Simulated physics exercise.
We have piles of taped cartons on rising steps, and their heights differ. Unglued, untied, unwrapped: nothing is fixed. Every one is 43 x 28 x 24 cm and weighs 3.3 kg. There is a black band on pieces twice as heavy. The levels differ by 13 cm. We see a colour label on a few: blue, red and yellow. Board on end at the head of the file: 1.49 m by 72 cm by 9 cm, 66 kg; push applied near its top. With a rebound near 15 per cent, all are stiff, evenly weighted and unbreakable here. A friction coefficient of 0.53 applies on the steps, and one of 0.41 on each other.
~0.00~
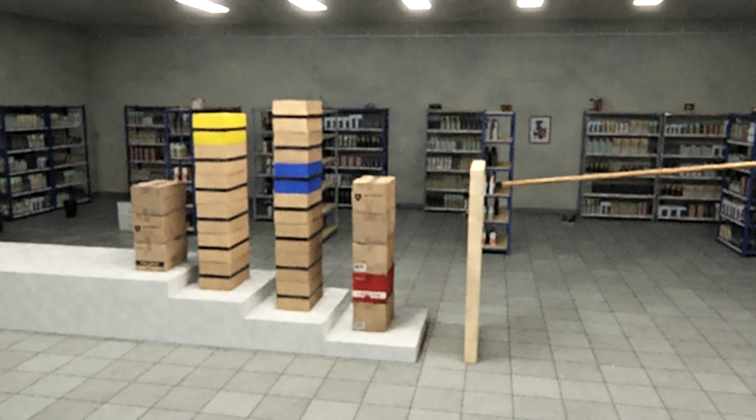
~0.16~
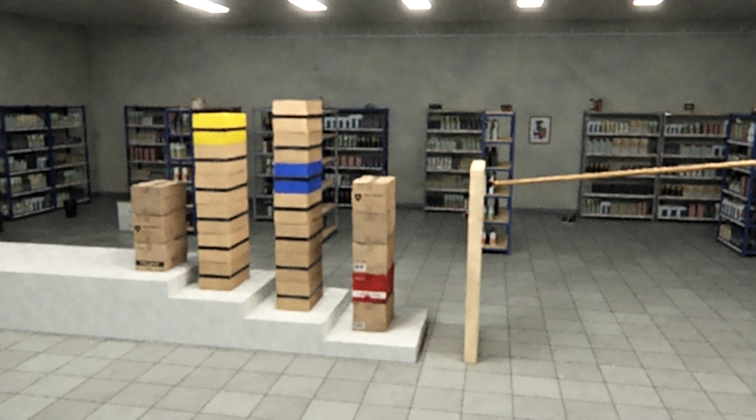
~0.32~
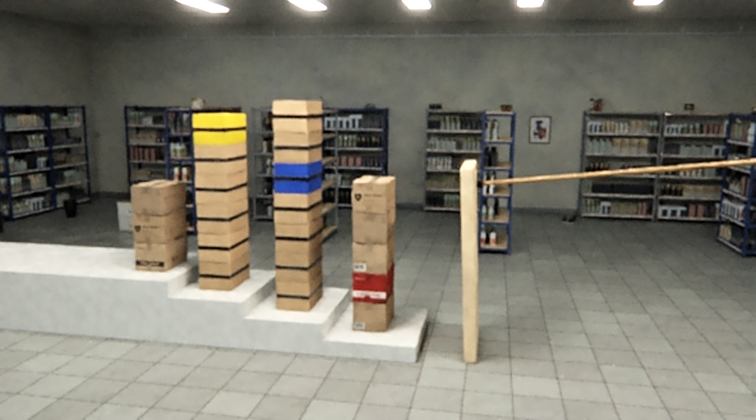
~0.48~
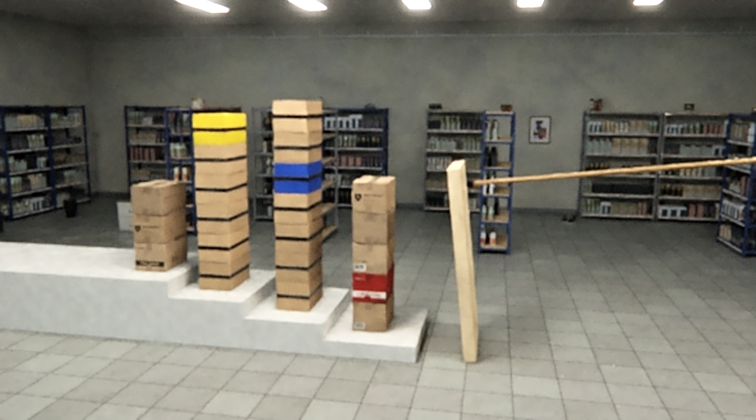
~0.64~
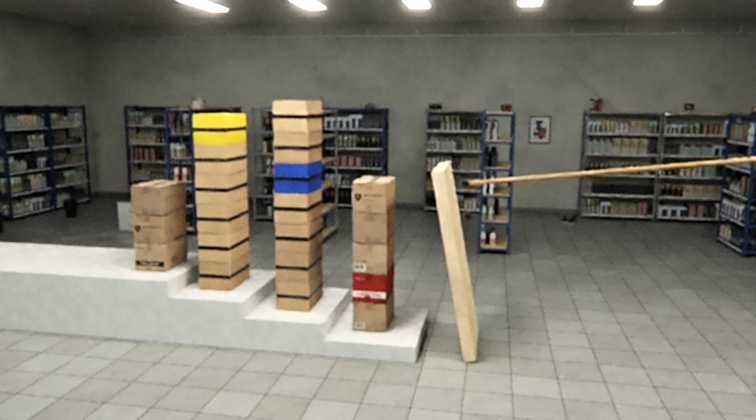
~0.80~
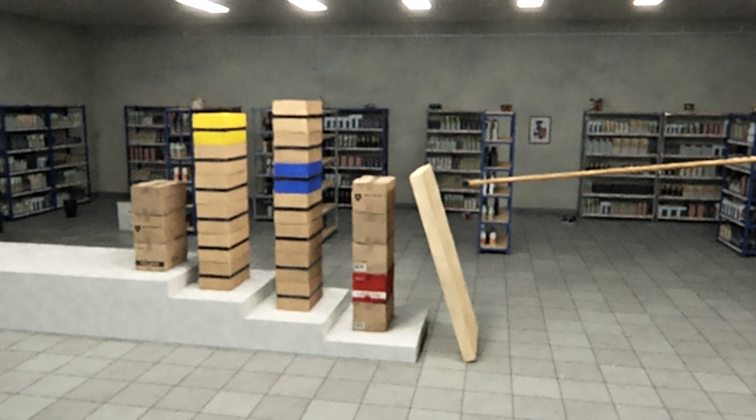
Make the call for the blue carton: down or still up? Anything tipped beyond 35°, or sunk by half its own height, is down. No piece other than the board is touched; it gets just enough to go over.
My call: Down.
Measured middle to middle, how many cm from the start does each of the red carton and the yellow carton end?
Approx. distance from start in cm - red 30, yellow 430.
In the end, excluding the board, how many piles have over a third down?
All told, the figure is 4.
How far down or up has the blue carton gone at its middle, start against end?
35 centimetres lower, roughly.
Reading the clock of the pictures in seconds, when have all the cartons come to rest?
About 5.0 s.
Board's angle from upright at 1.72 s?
Angle from upright: Approx. 55°.
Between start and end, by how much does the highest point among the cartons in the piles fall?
Roughly 65 centimetres.
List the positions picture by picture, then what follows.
In the first frame (pixels give the middle of a visible side), pole end (499, 185) 9 cm short, board 0° from upright; blue carton (291, 179); yellow carton (209, 130); red carton (369, 288); none of the others has stirred.
Pole end (490, 185) 18 mm short, board 0° from upright; blue carton (291, 179), in the second frame.
Pole end (480, 184) 55 mm in, board 3° from upright; blue carton (291, 179), in the third frame.
Pole end (471, 184) 13 cm in, board 7° from upright; blue carton (291, 179); none of the others has stirred, in the fourth frame.
Pole end (466, 184) 17 cm in, stopped, board 11° from upright; blue carton (291, 179); none of the others has stirred, in the fifth frame.
Pole end (466, 184) 17 cm in, stopped, board 18° from upright; blue carton (291, 179); yellow carton (209, 130); red carton (369, 288); none of the others has stirred, in the sixth frame.
After 1.72 s, board 57° from upright; 4 of the 21 cartons down; blue carton 45 cm from its place; red carton 66° from how it stood, 12 cm lower.
After 2.74 s, board 57° from upright; 18 of the 21 cartons down; blue carton 48° from how it stood, 36 cm lower; red carton 65° from how it stood, 12 cm lower.
In the end (5.0 s), board 57° from upright; 18 of the 21 cartons down; blue carton 49° from how it stood, 36 cm lower; yellow carton on its side; red carton 65° from how it stood, 12 cm lower. From the last view, middles, blue carton near (201, 215).
